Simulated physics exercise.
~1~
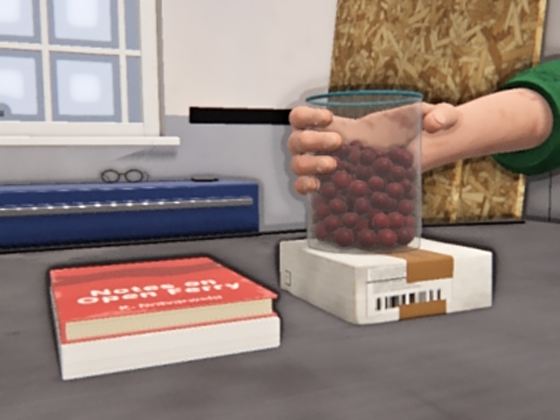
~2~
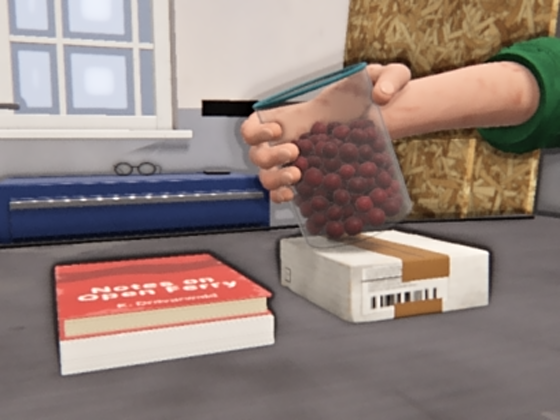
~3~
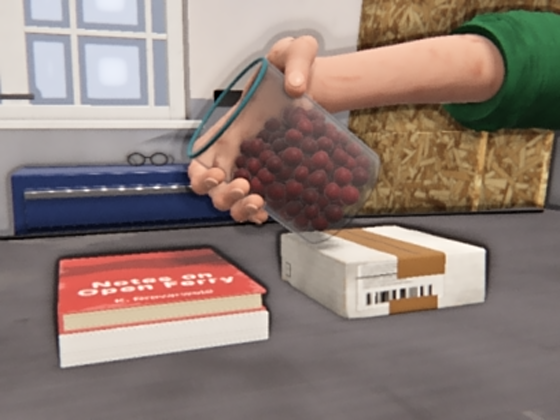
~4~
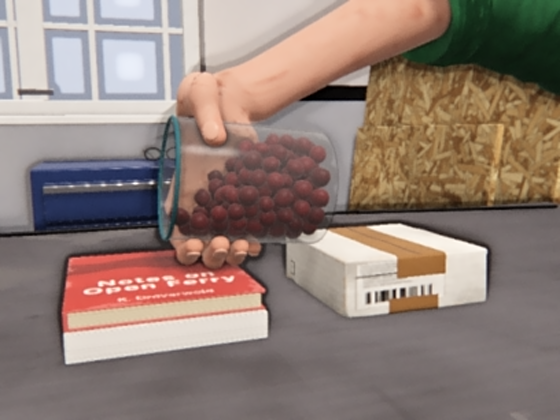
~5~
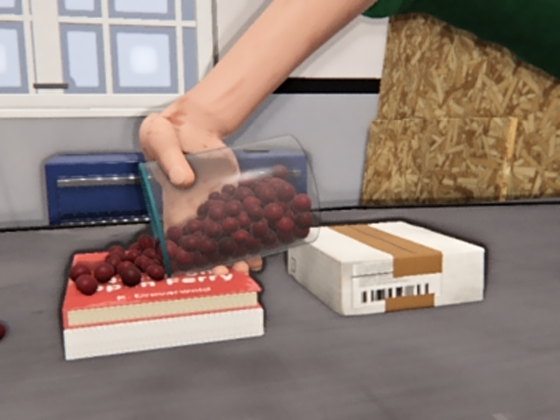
A hand in a green sleeve grips a clear glass full of dark red dried cherries, standing upright on a white box with brown tape. The box sits on the right of a grey counter, with a red-covered book on a pale one at left and a window and blue case behind, while the view drifts slightly sideways. The hand lifts the glass and tips it leftward, its contents staying inside. It carries the glass over the books until it lies on its side. Finally it rests on the books, mouth tilted slightly down, and some cherries spill across the red cover while most remain inside.
